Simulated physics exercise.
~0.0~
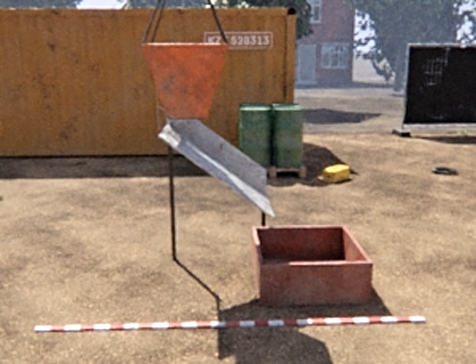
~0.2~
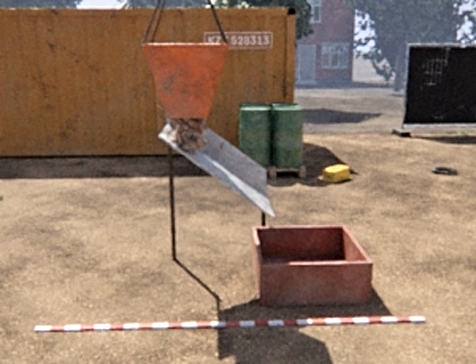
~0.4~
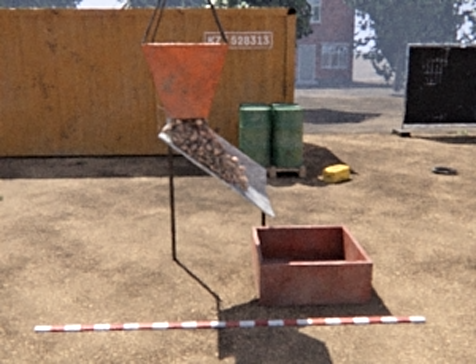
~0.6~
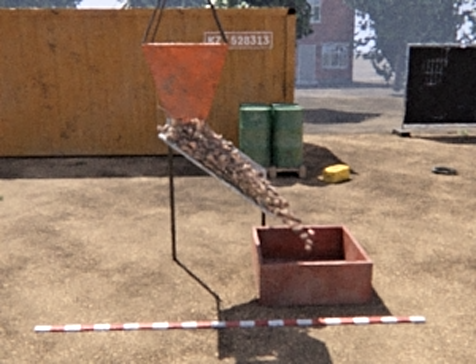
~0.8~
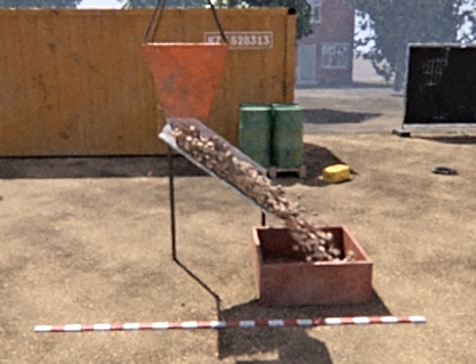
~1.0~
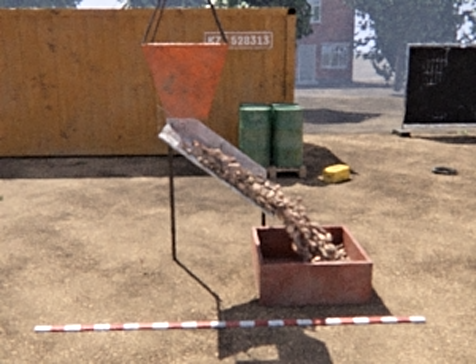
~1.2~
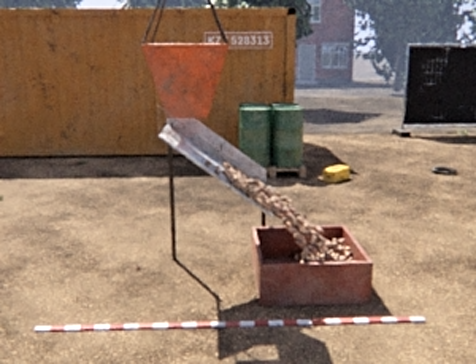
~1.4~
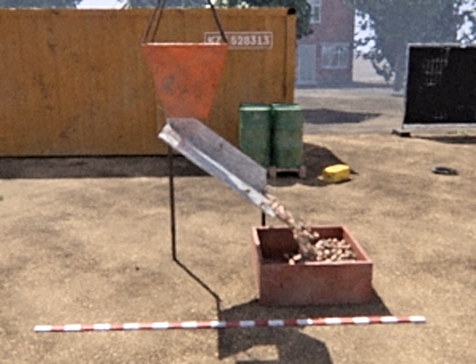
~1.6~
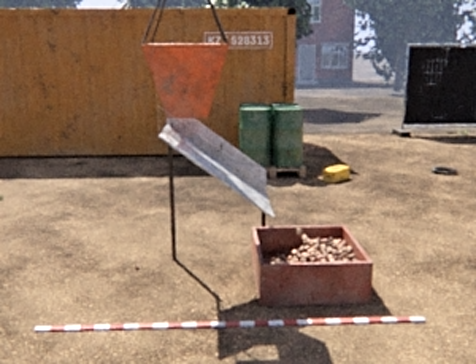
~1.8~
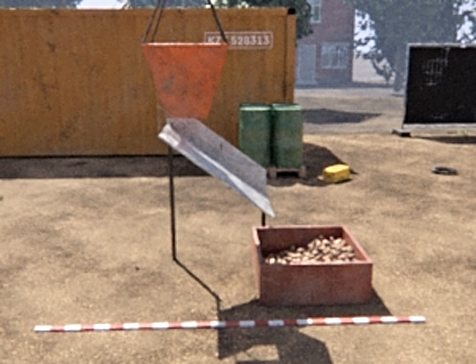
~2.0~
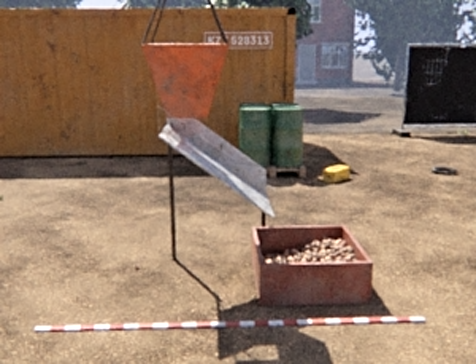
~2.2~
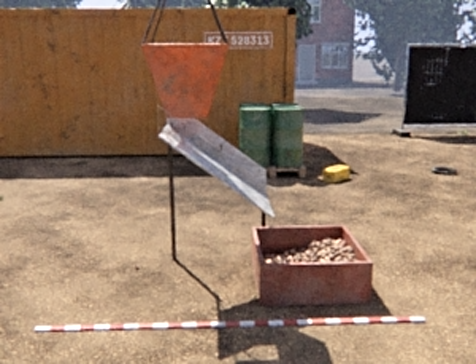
In the video, brown stones drop from a suspended orange hopper onto a sloping metal chute in a dirt yard, slide down to the right, and pour into a reddish open bin, where they settle in a heap, leaving the chute empty.
